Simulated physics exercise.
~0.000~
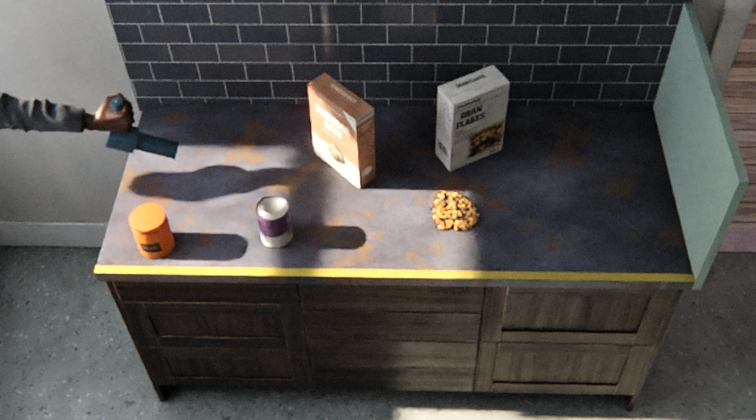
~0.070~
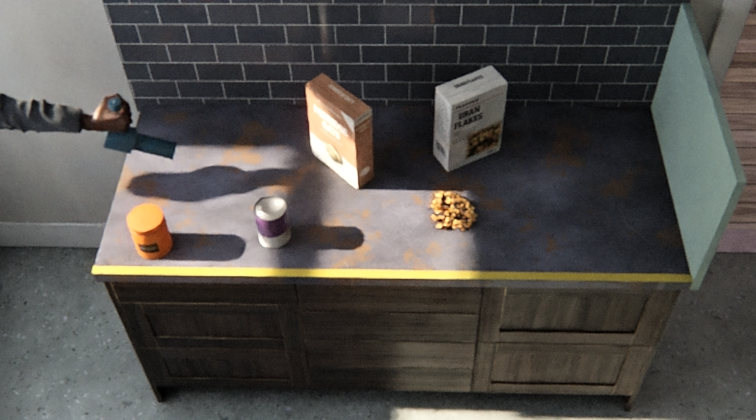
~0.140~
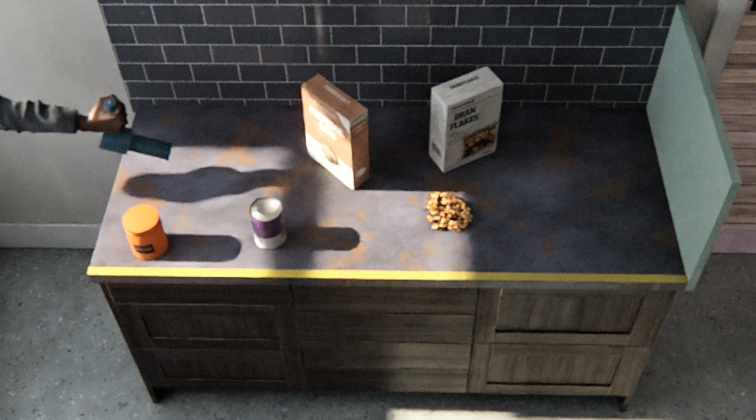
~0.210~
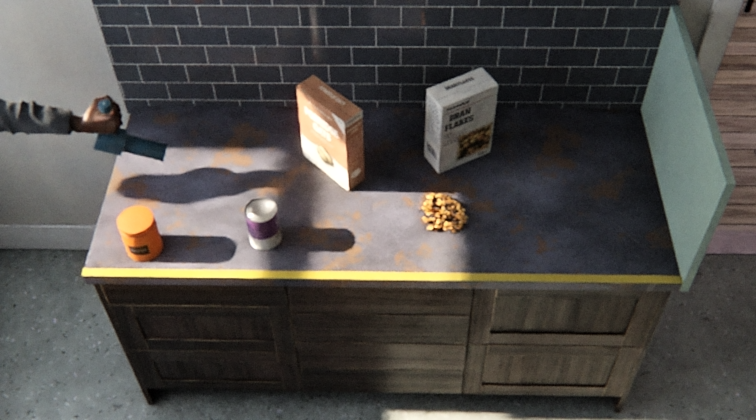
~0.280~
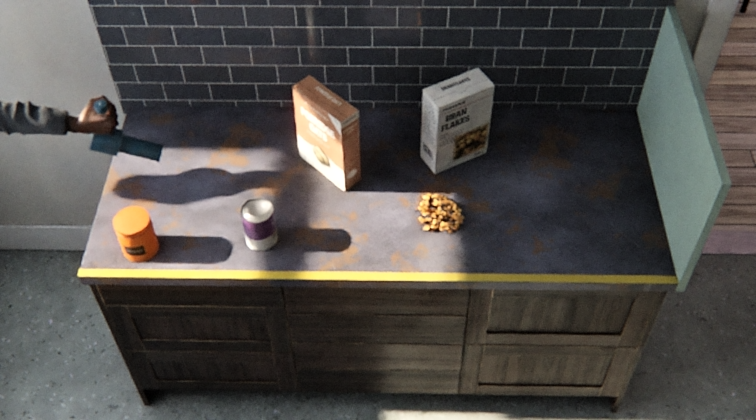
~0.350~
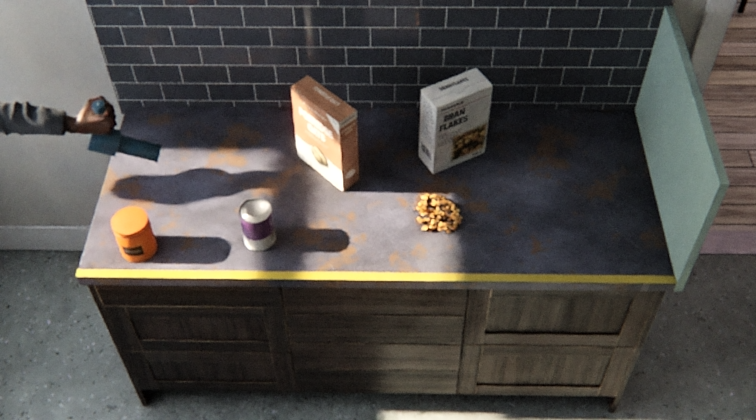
The clip opens on a dark kitchen counter where a hand at the left holds a teal handheld device near two cartons, two small containers and a heap of dry crumbs. The view then drifts slightly, shifting everything a little to the left, while the crumbs, containers and cartons stay still.
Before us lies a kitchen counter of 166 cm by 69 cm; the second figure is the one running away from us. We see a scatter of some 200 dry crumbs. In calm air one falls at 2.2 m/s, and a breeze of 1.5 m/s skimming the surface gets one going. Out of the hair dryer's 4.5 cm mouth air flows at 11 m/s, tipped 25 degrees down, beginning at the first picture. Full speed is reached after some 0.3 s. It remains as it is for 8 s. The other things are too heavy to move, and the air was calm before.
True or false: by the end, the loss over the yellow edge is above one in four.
False.
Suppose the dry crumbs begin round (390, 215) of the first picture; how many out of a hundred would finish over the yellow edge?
Expected share: Near 30 %.
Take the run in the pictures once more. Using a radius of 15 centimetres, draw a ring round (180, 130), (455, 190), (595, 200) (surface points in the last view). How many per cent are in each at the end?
First spot near 0 %, second near 0 %, third near 20 %.
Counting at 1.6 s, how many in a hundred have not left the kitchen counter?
Around 100 in a hundred are still there.
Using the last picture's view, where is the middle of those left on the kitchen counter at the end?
I'd put it around (622, 248).
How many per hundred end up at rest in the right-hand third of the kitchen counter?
I'd put it at about 100 percent.
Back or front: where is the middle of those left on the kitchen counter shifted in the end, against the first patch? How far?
To the near part, near enough 10 cm.
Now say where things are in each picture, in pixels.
The middle of the dry crumbs is near (453, 213), none has stirred yet and the mouth of the hair dryer is at (176, 151), in the first frame.
The middle of the dry crumbs is near (450, 211), none has stirred yet and the yellow edge is centred on (388, 278), in the second frame.
The middle of the dry crumbs is near (446, 212), none has stirred yet, the top of a carton is at (468, 86) and the top of a carton is at (333, 96), in the third frame.
The middle of the dry crumbs is near (441, 213) and none has stirred yet, in the fourth frame.
The middle of the dry crumbs is near (437, 214) and none has stirred yet, in the fifth frame.
The middle of the dry crumbs is near (436, 214) and none has stirred yet, in the sixth frame.
After 1.6 s the count stands so, 2 % are over the yellow edge; the middle of those still in play is near (599, 244).
After 2.6 s the count stands so, 2 % are over the yellow edge; the middle of those still in play is near (612, 244).
After 4.4 s the count stands so, 2 % are over the yellow edge; the middle of those still in play is near (615, 245).
After 8.0 s, at the end, 2 % are over the yellow edge; the middle of those still in play is near (622, 248).
